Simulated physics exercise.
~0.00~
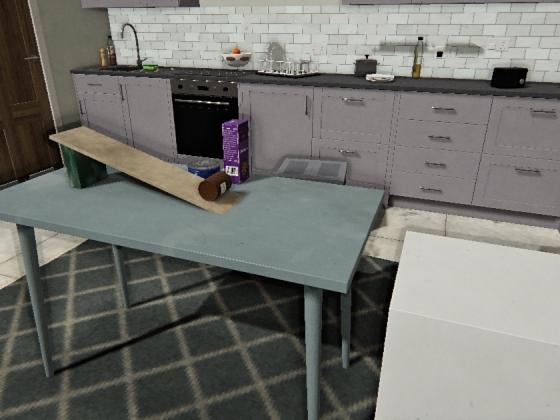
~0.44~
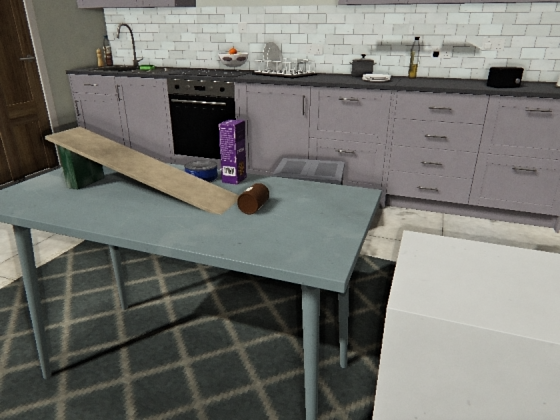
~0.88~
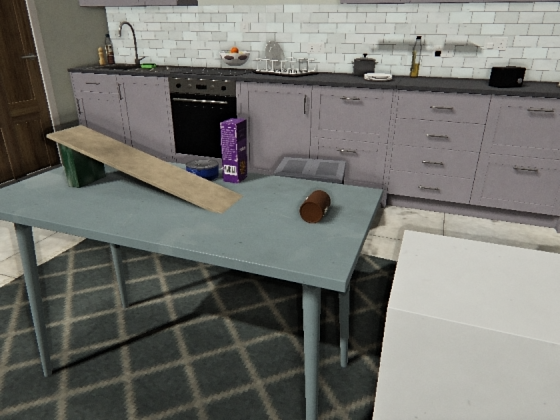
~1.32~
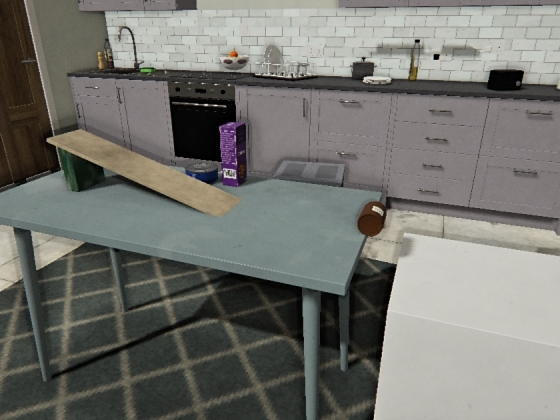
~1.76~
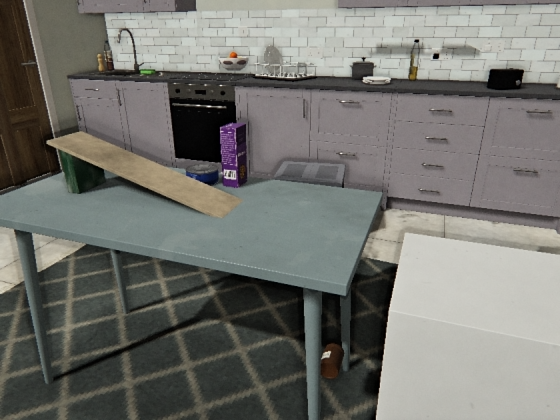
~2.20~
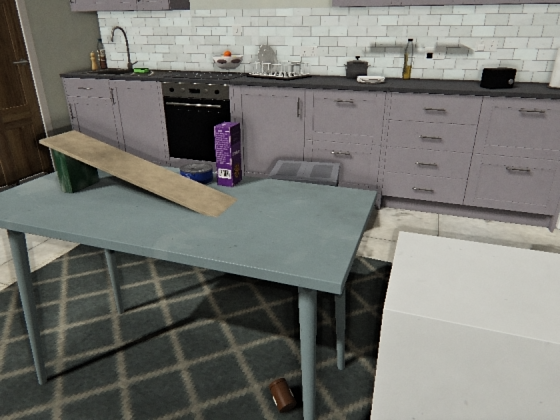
The clip opens on a blue-green table in a kitchen, where a wooden board slopes down to the right from a green support and a brown jar lies on its side near the board's low end. A purple carton and a blue tub stand just behind. The jar rolls off the board and across the tabletop toward the right, while the carton and tub stay put. It reaches the right edge, tips over it and drops into the gap before the white cabinet. It ends on the patterned rug below, lying on its side, farther left and nearer the viewer.
